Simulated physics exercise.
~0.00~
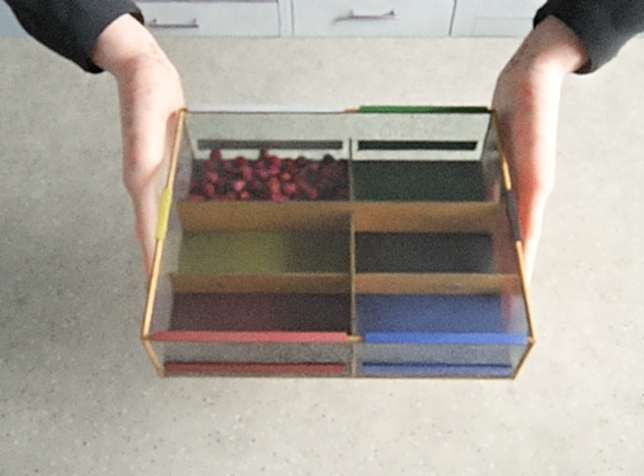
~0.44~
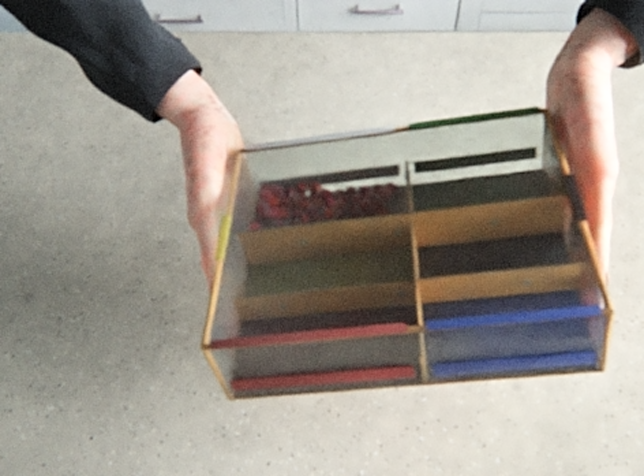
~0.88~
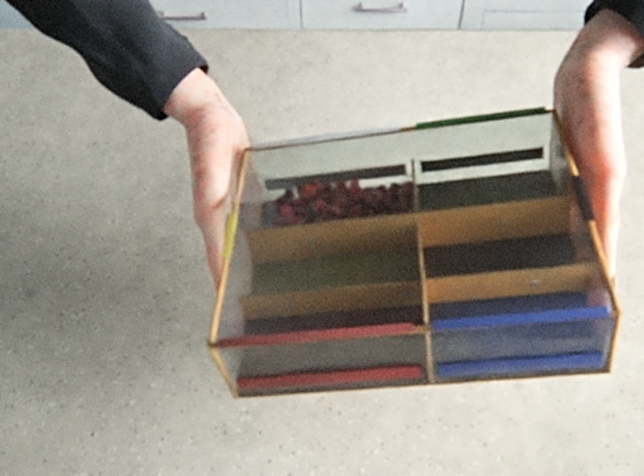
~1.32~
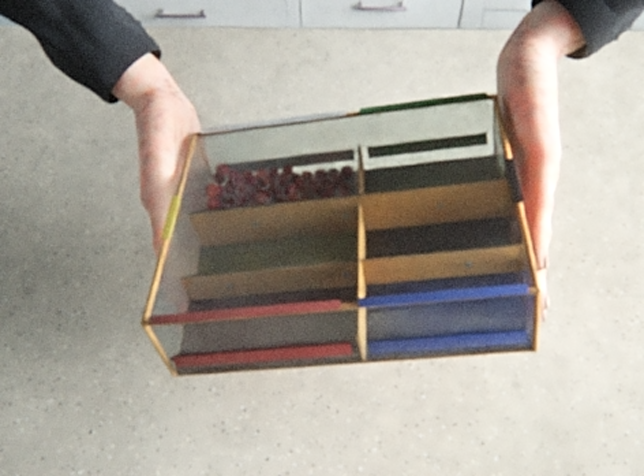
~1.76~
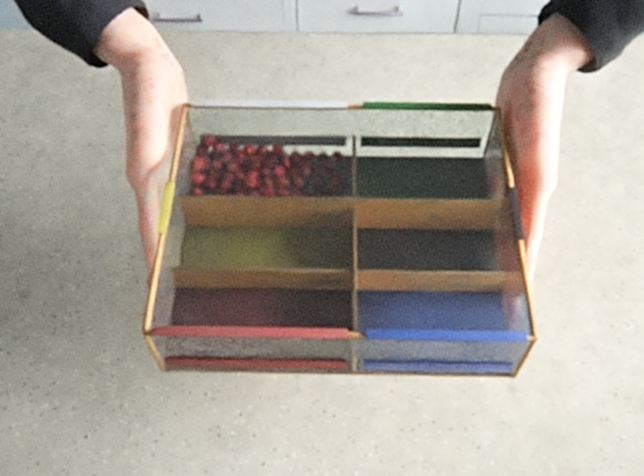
A clear-lidded box of six compartments, held in two hands, shifted right and tilted, moved back left, and was brought level again, while the small red berries inside stayed gathered in the white compartment at the back left, where they ended up resting.
